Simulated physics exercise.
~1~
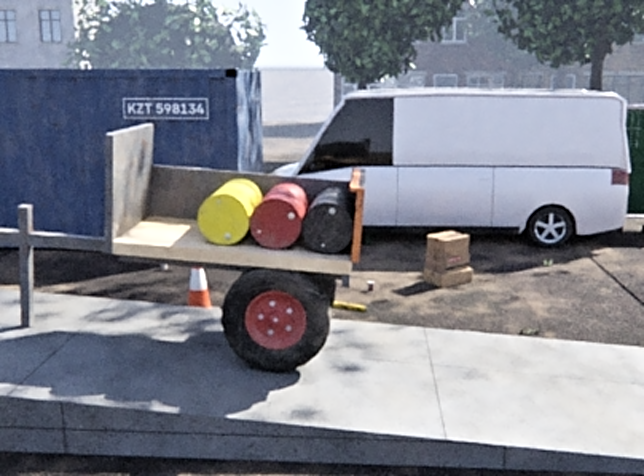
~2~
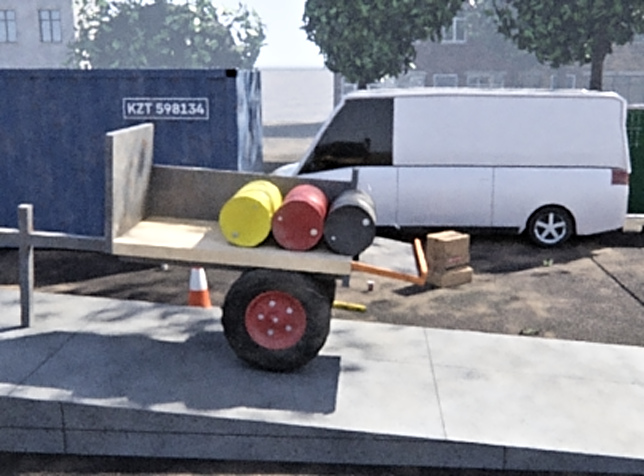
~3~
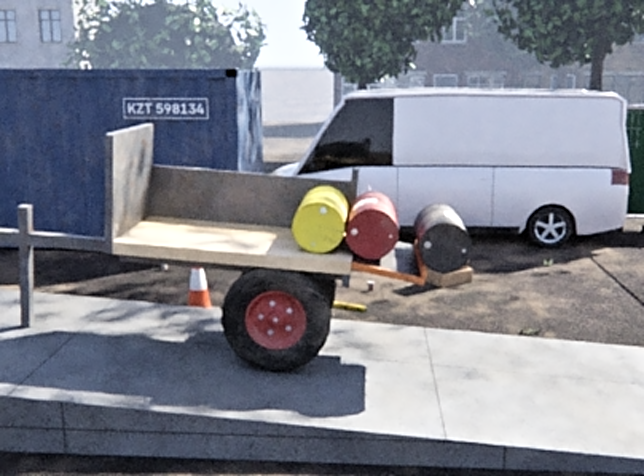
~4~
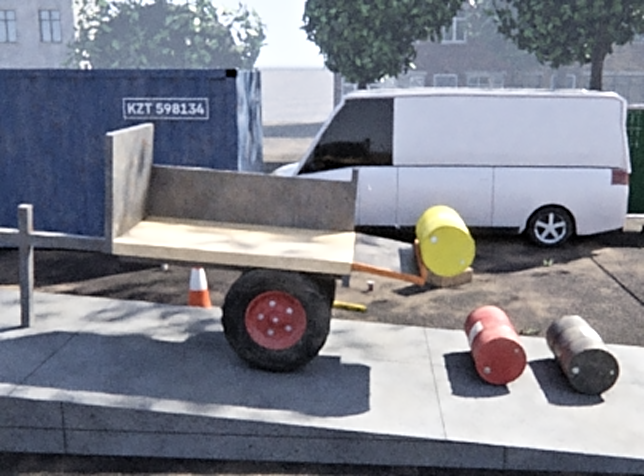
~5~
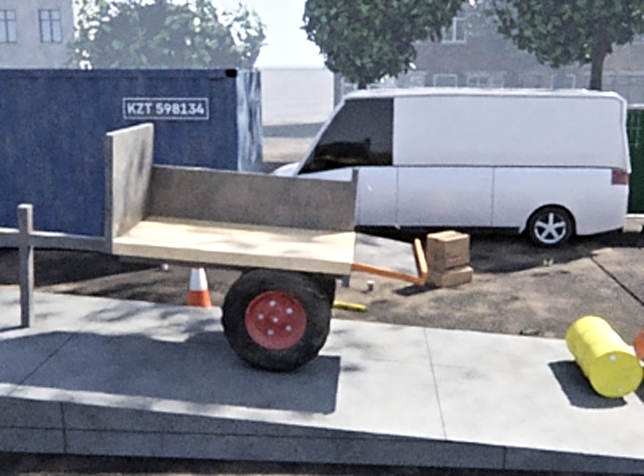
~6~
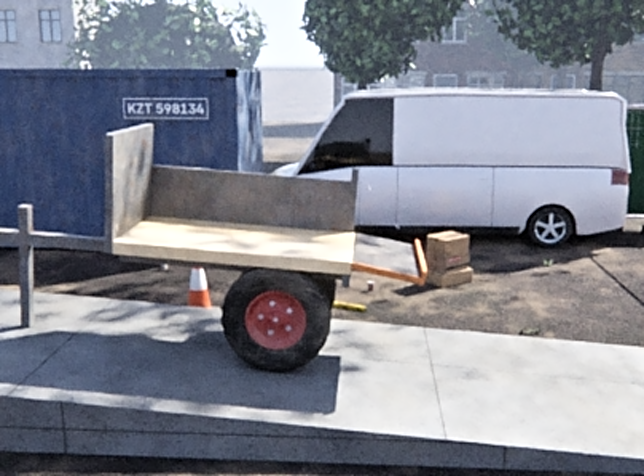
On a sloping pavement, a parked trailer's tailgate swinging down and yellow, red and black drums rolling off rightward out of view.
